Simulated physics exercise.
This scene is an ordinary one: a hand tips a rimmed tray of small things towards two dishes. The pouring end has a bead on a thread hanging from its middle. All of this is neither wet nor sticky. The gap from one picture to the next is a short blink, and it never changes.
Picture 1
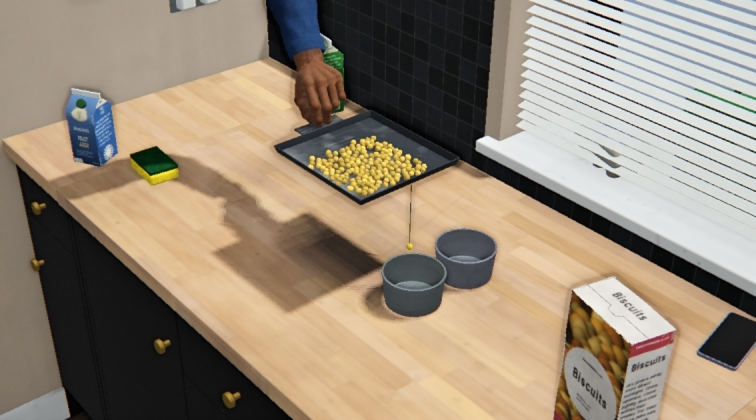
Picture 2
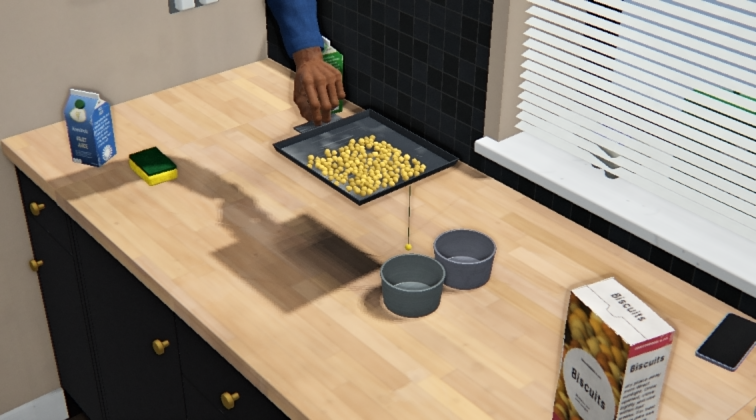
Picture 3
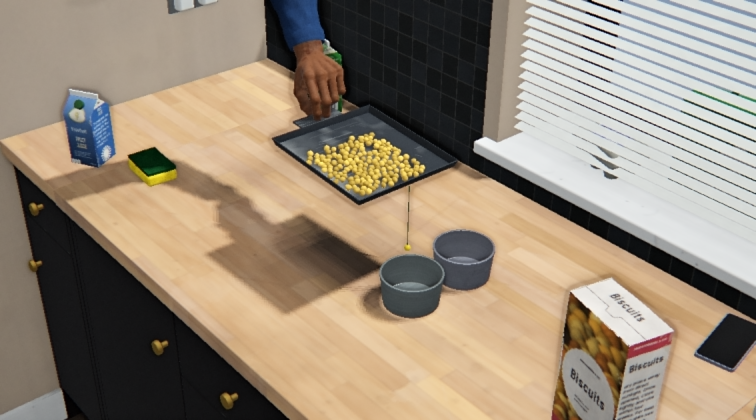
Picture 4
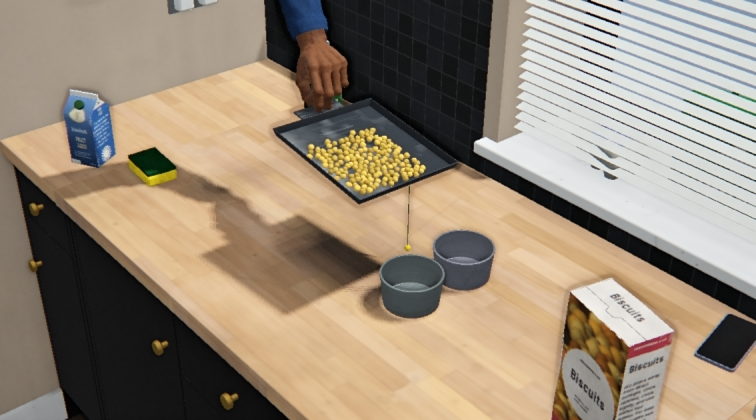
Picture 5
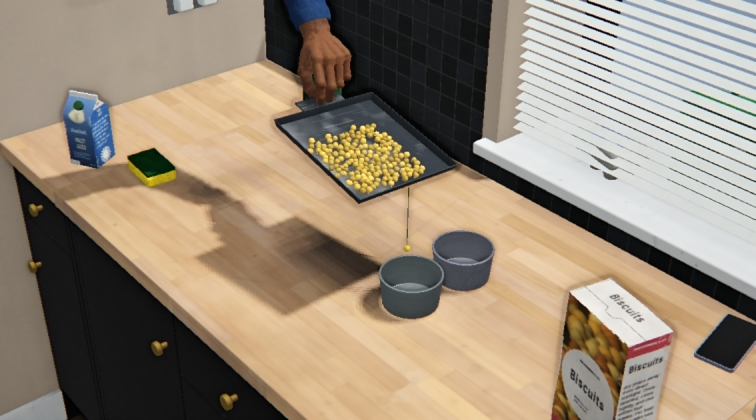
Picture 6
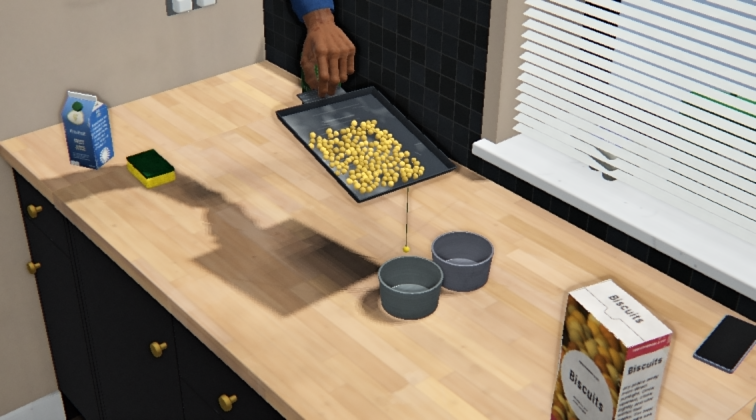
On a wooden kitchen counter, a hand holds a dark rimmed tray of small yellow balls above two grey dishes, a bead hanging from its edge, then gradually raises the handle end, tilting the tray while the balls shift slightly.
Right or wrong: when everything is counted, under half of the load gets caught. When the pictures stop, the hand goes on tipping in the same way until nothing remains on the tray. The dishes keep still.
Wrong.
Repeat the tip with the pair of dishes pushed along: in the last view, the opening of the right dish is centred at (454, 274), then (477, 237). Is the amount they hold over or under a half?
The pair would catch the lesser share the first time and the greater share the second time.
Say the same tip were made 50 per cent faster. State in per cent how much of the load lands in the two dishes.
That works out at about 80 percent.
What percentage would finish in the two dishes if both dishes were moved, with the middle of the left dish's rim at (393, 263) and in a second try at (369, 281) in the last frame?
In order, 50 % and 40 %.
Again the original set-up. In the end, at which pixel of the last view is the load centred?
It settles centred around (454, 277).
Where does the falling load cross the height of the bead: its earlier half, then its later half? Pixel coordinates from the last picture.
About (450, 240) to begin with, then about (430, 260).
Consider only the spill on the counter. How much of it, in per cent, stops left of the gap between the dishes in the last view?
About 50 %.
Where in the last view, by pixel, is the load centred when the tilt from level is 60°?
Look close to (405, 166) in the last picture.
Soon after the last picture, tray tipped steeply; nearly all on the tray; a stray few in the air.
A little later, tray tipped right over; most on the tray; a small part in the right dish; a small part in the air.
Later still, tray tipped past a quarter turn; about a quarter in the left dish; about half in the right dish; about a quarter outside both.
At rest, tray tipped past a quarter turn; about a quarter in the left dish; about half in the right dish; about a quarter outside both.
